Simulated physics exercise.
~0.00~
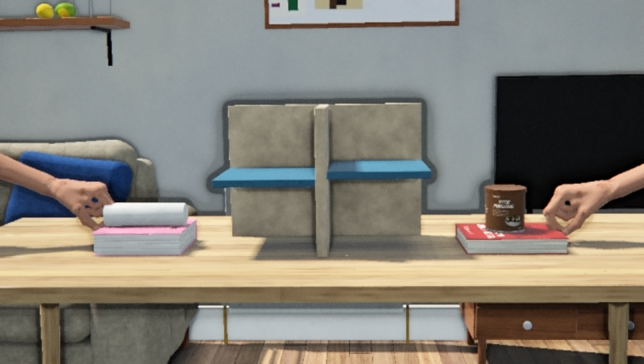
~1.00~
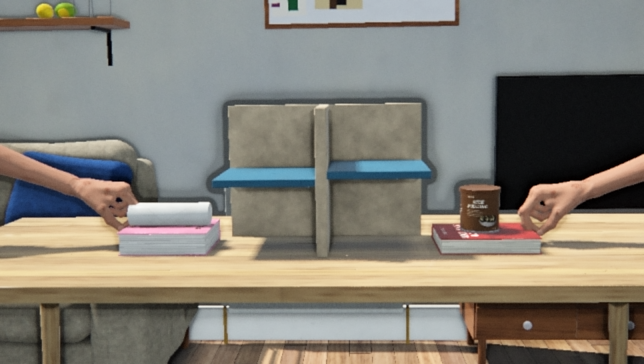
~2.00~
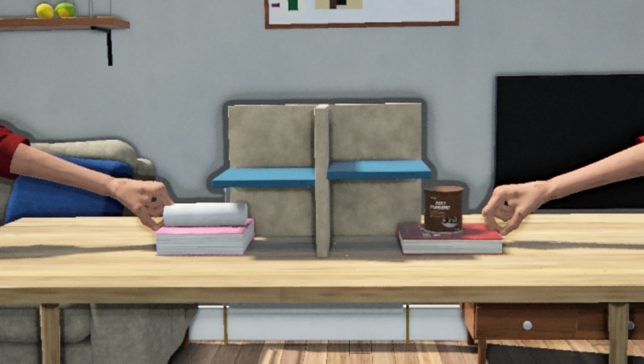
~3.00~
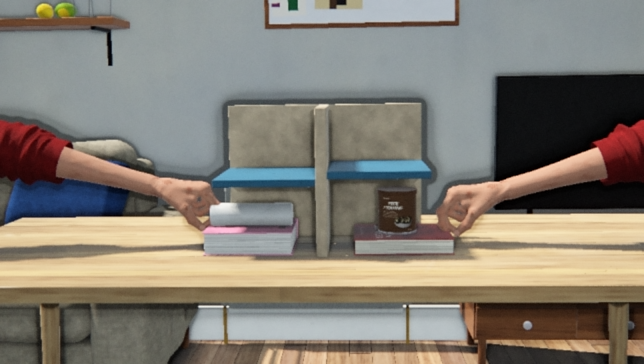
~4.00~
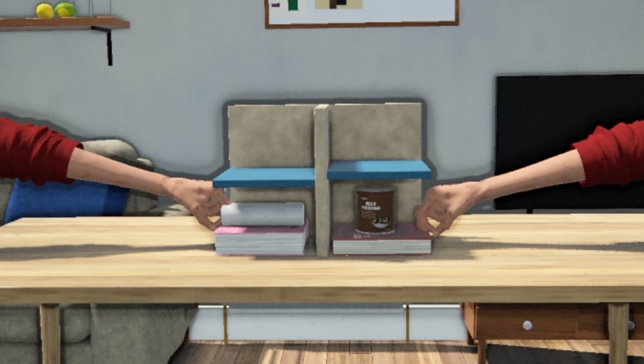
On a wooden table, two hands slide a candle and pot on books beneath blue shelves.
